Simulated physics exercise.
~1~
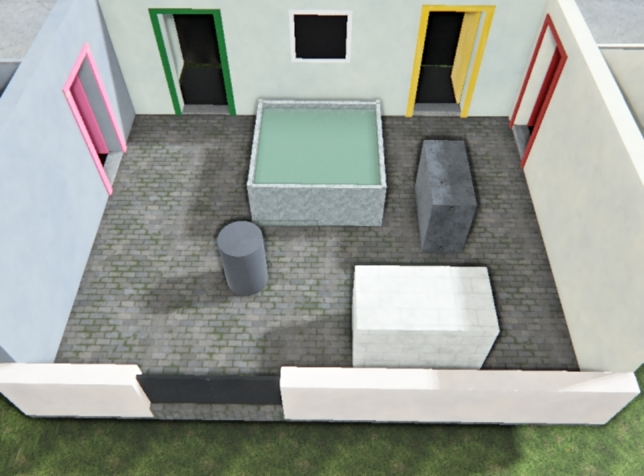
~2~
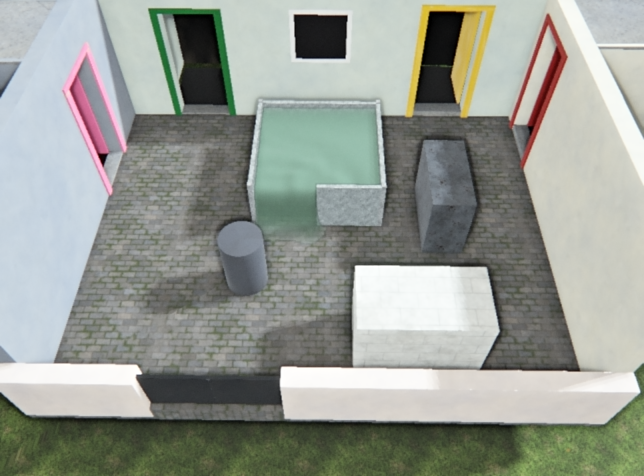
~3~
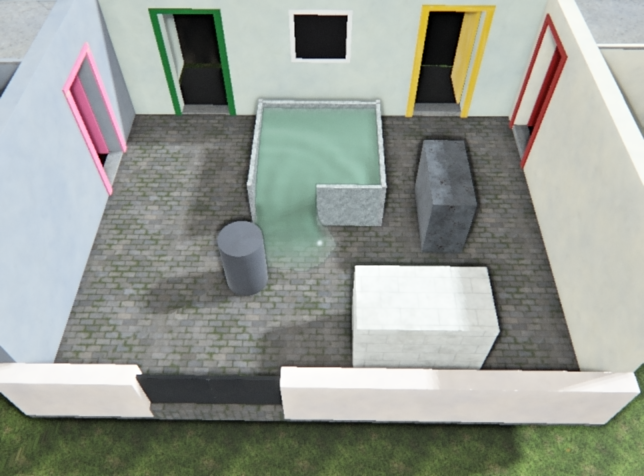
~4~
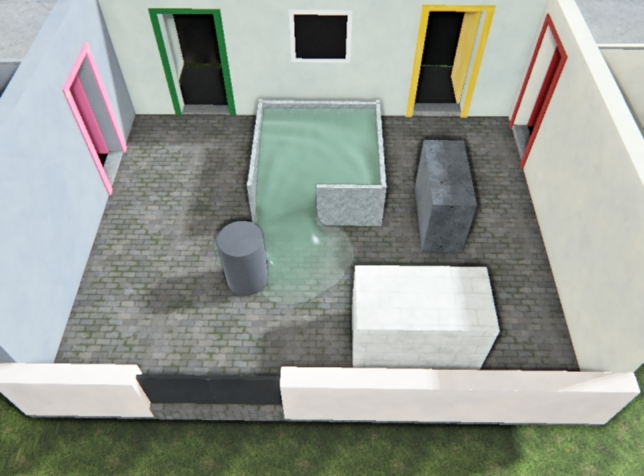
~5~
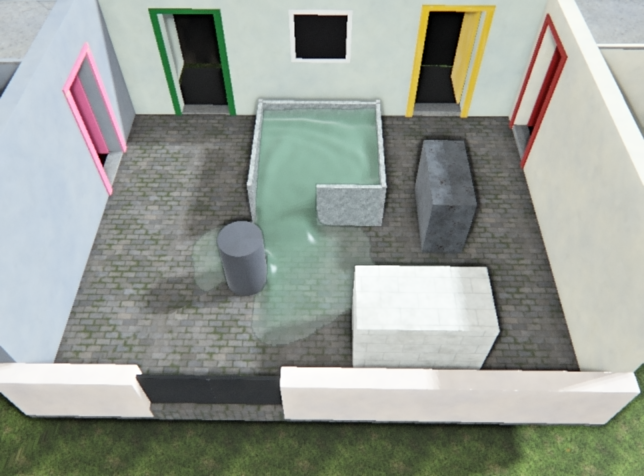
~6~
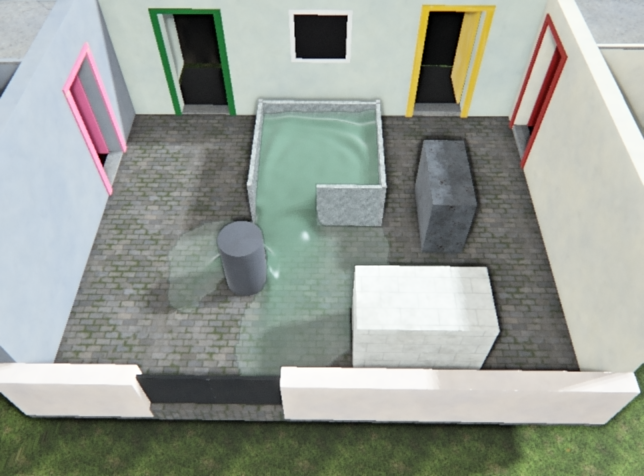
The clip opens on a walled court where a stone tank stands full of greenish water. The left part of its front wall gives way, and water pours through the gap onto the paving, then spreads around the grey cylinder and out toward the low front wall, beside the white block.
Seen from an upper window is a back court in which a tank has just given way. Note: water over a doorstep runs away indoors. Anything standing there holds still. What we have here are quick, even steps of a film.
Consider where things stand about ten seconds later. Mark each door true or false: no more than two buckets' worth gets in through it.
Yellow door: True, red door: True, pink door: False, green door: False.
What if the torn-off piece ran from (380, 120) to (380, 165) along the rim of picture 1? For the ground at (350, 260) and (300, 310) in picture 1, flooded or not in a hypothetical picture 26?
Soaked and Soaked.
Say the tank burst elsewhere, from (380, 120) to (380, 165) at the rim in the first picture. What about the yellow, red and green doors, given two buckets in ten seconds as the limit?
Door by door, the yellow door crosses the line, then the red door crosses the line, then the green door comes up short.
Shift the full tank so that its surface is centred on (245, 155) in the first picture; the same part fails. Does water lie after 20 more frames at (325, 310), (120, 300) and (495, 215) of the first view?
Log: Flood; flood; no flood.
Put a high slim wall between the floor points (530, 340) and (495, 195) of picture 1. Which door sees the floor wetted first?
Earliest: The one in pink.
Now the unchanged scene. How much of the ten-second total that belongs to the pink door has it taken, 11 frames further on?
By my reckoning, 0 percent.
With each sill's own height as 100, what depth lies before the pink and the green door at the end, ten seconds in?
Around 330 in a hundred for the first and 310 in a hundred for the second.
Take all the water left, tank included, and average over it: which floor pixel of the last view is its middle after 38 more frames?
At roughly (271, 246).
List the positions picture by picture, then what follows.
The tank at (318, 145) is whole and still, in the first frame.
The front is at (320, 234), out from the gap at (286, 208), in the second frame.
Water pours out at (286, 211) and has run to (307, 265), in the third frame.
The front is at (293, 300), out from the gap at (286, 212), in the fourth frame.
The front is at (269, 337), out from the gap at (286, 212), in the fifth frame.
Water pours out at (286, 212) and has run to a hidden place, in the sixth frame.
A moment on, water covers 30 % of the floor; the yellow door not reached, the red door not reached, the pink door not reached, the green door not reached.
Next, water covers 45 % of the floor; the yellow door not reached, the red door not reached, the pink door wet at the sill, nothing in, the green door not reached.
Then, water covers 60 % of the floor; the yellow door not reached, the red door not reached, the pink door under two buckets in, the green door not reached.
Later, water covers 85 % of the floor; the yellow door wet at the sill, nothing in, the red door wet at the sill, nothing in, the pink door over two buckets in, the green door under two buckets in.
In the end, water covers 100 % of the floor; the yellow door wet at the sill, nothing in, the red door wet at the sill, nothing in, the pink door over two buckets in, the green door far over two buckets in.
